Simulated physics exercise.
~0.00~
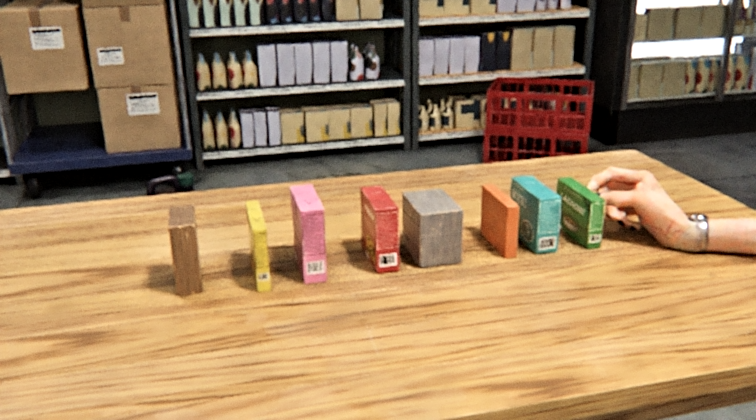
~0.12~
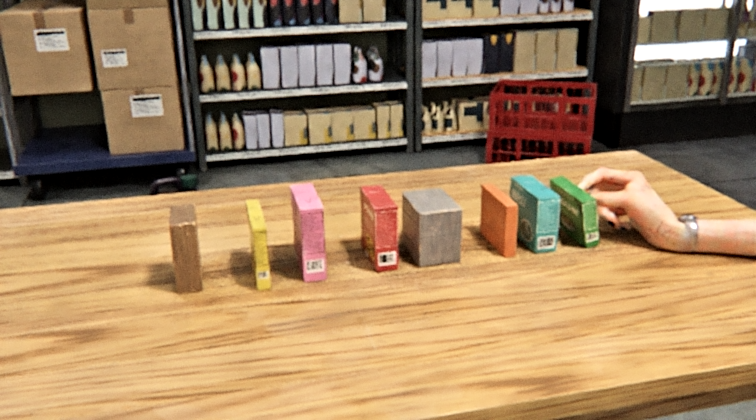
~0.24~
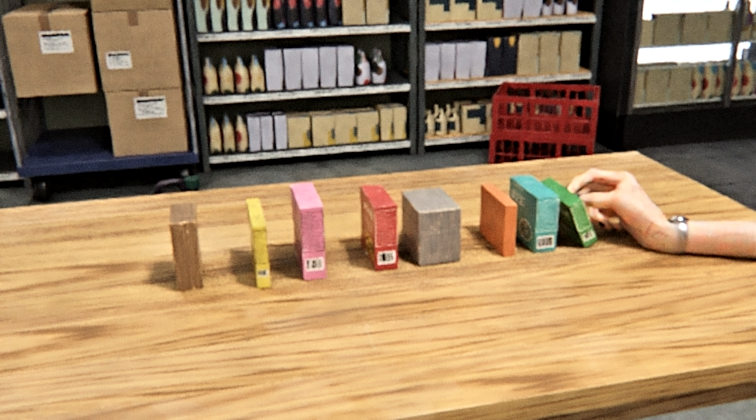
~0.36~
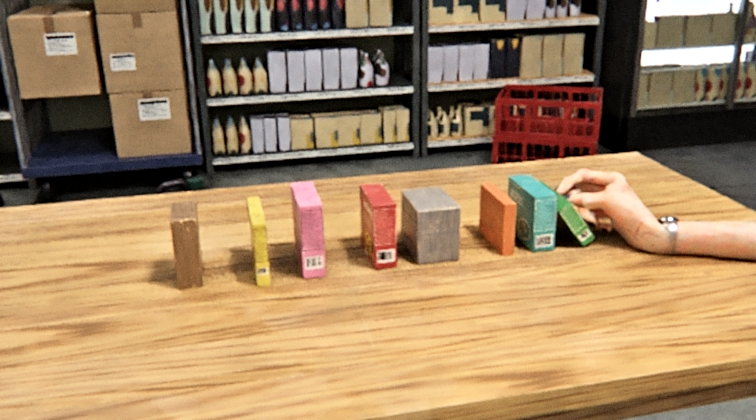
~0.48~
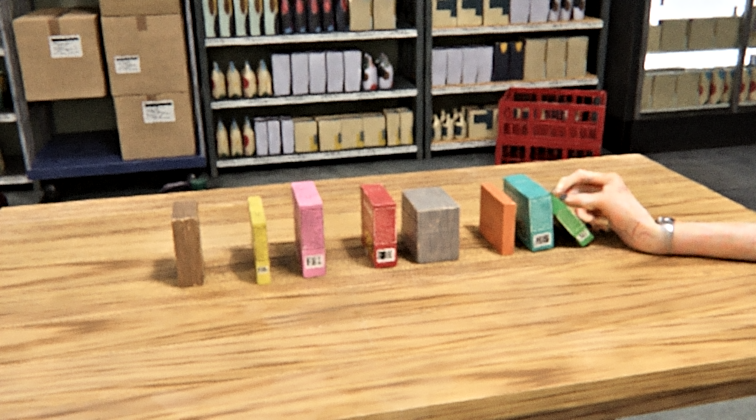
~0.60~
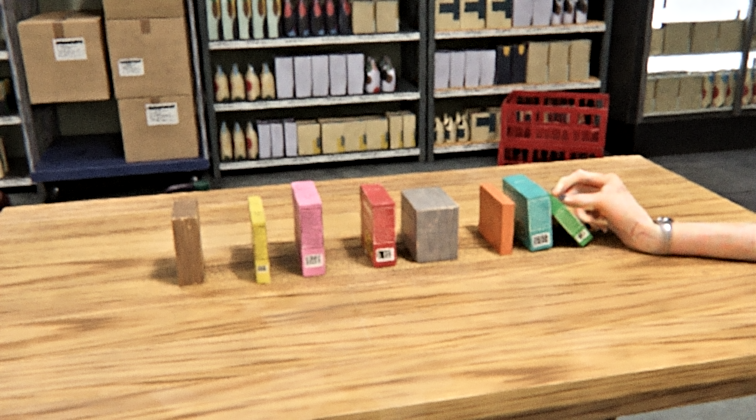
A hand reaching in from the right tips a green packet at the end of a row of eight upright items on a wooden table, seen from slightly above in a room with stocked shelves. To its left stand turquoise, orange, grey, red, pink, yellow and brown pieces, with cardboard boxes and a red crate behind. The green packet leans left until it rests against the turquoise one, which tilts very slightly. The hand then stays still beside it as the view drifts a little. At the end the orange board and the others remain standing.
